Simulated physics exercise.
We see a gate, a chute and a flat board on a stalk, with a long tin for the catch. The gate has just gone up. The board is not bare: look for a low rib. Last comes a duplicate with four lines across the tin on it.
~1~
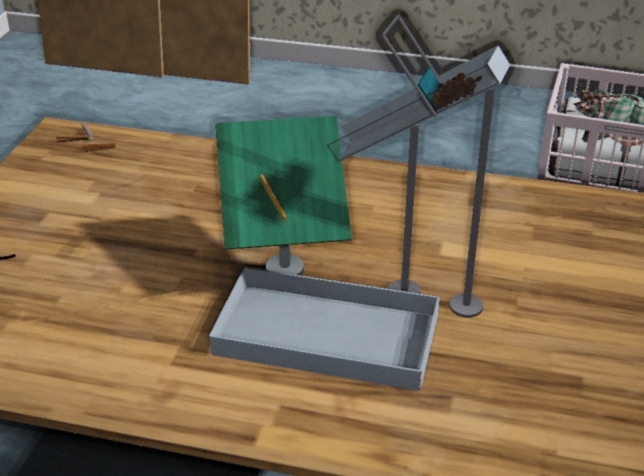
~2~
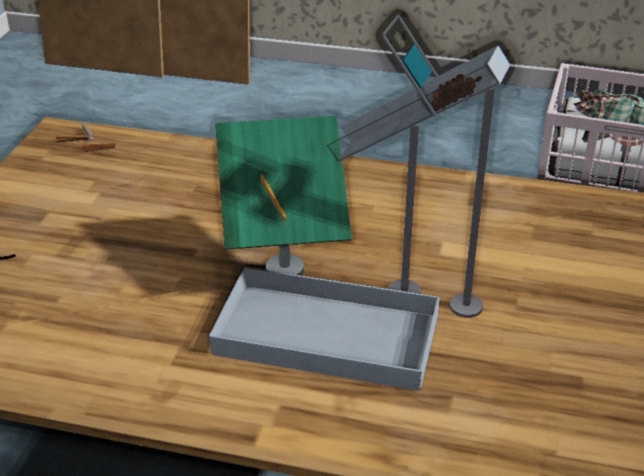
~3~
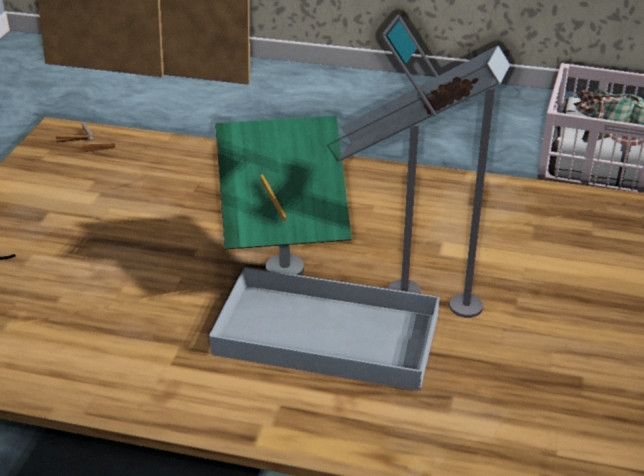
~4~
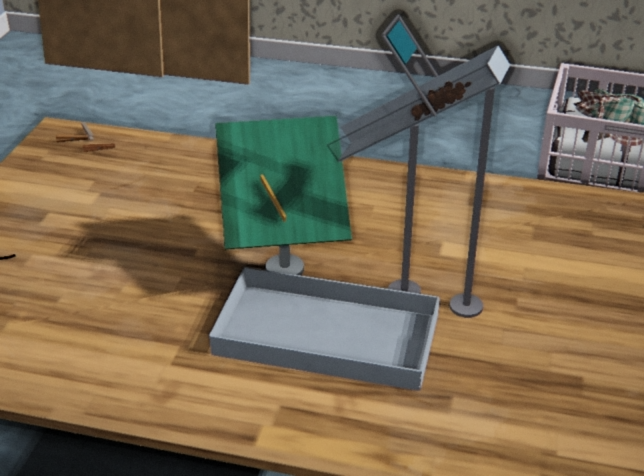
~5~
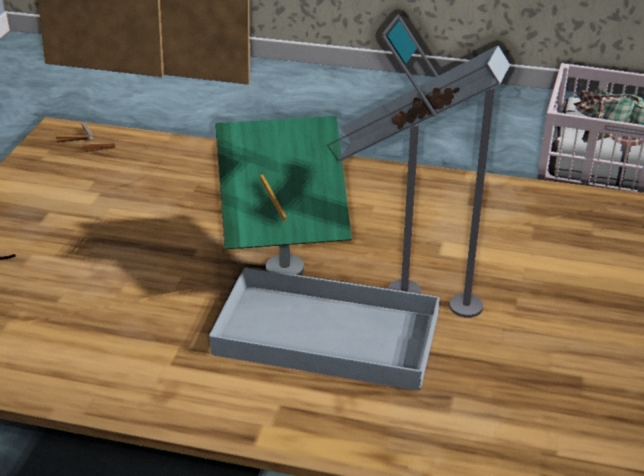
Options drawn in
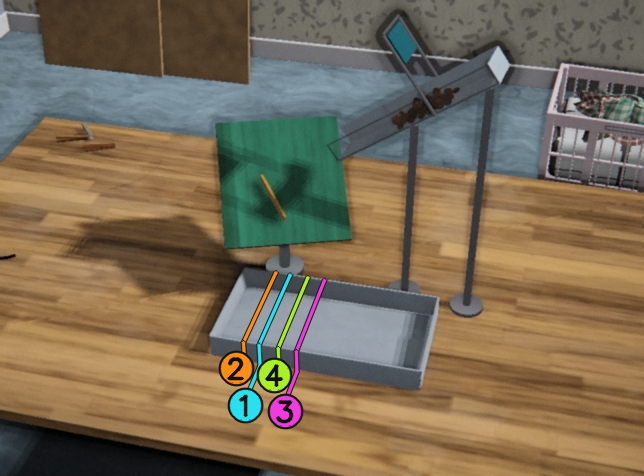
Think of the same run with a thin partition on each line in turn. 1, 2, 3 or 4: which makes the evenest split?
I would pick line 3.
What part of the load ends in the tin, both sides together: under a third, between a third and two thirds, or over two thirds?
About that: Over two thirds.
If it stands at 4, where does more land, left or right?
More lands on the right.
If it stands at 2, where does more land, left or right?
Right.
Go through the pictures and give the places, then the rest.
Load behind the gate at (455, 92), bits of dog kibble; lip of the chute at (345, 152), sloping fairly steeply, in the first picture.
Middle of the board at (282, 180), tilted fairly steeply; middle of its low edge at (289, 244); of its high edge at (276, 119), in the second picture.
Front corners of the tin at (210, 336) and (421, 371), empty; front of the load at (434, 101), in the third picture.
Middle of the load at (442, 100); its front at (415, 111), about a quarter of the way to the lip; rib from (262, 175) to (285, 217), in the fourth picture.
Middle of the load at (429, 106); its front at (402, 114), about a third of the way to the lip, in the fifth picture.
On the marked copy, line 1 crosses the front rim at (259, 344); line 2 crosses the front rim at (243, 341); line 3 crosses the front rim at (296, 350); line 4 crosses the front rim at (278, 347).
Choosing 1, of what is caught, a stray few on the left of the divider, nearly all on the right.
Choosing 2, of what is caught, none on the left of the divider, all on the right.
Choosing 3, of what is caught, about two thirds on the left of the divider, about a third on the right.
Choosing 4, of what is caught, a small part on the left of the divider, nearly all on the right.
